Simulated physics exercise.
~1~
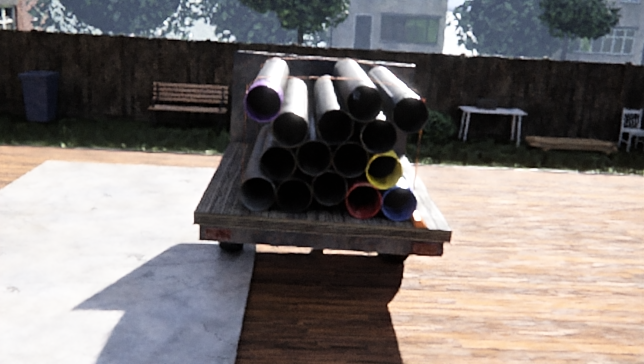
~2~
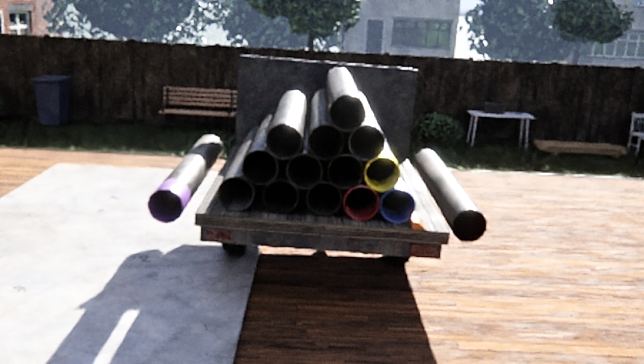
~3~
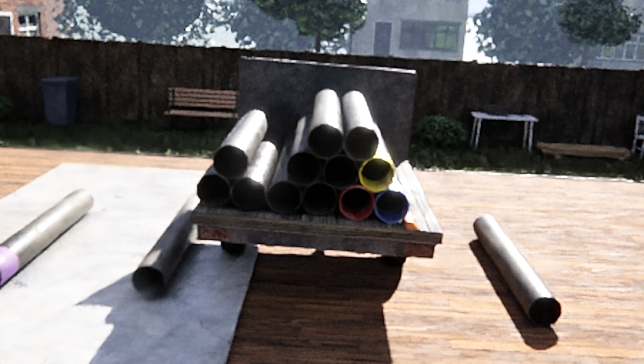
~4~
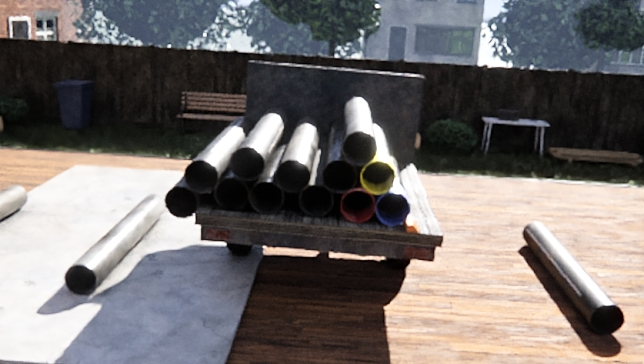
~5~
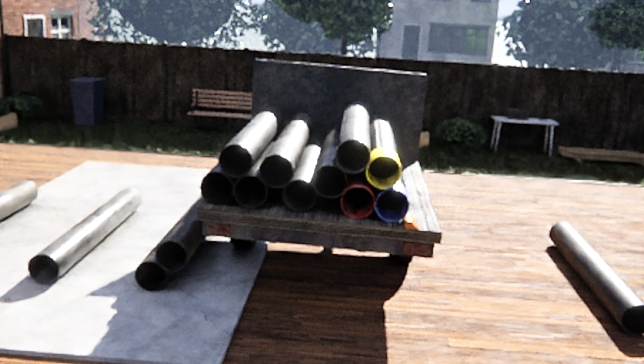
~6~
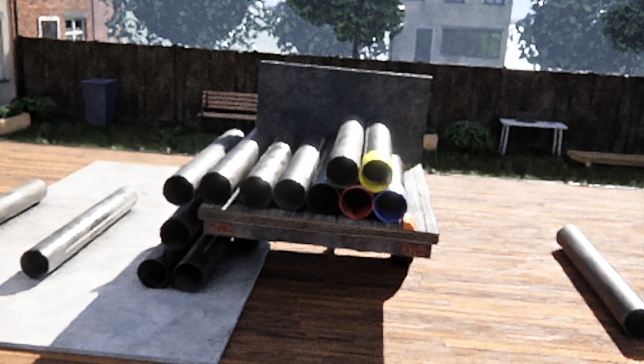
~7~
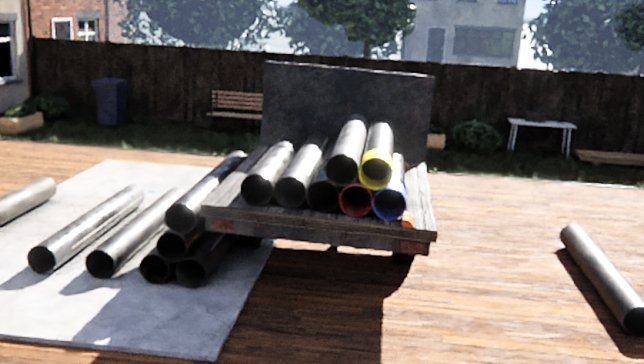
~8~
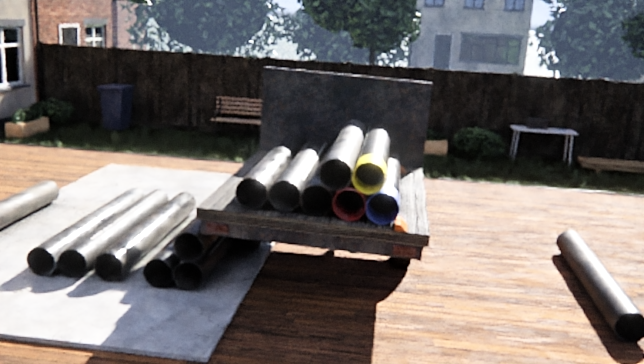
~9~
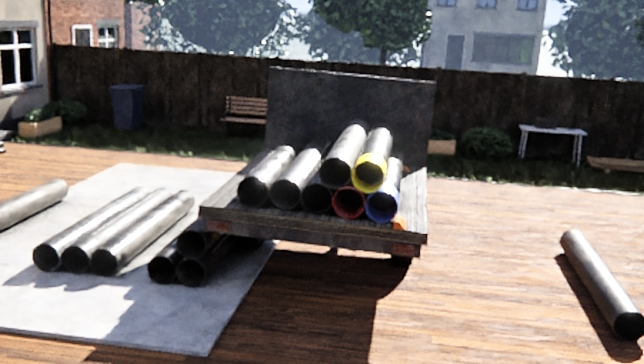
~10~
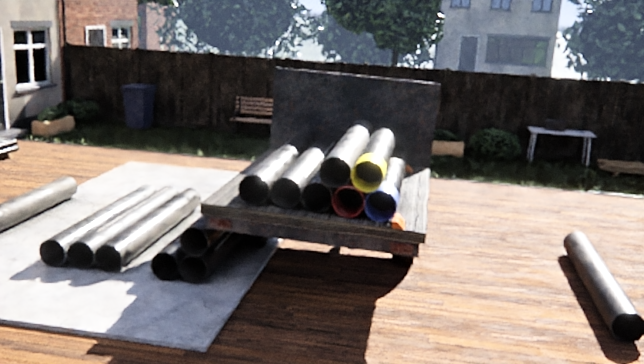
Stacked pipes tumbling off both sides of a flat trailer, mostly leftward, leaving the yellow, red and blue ones resting aboard.
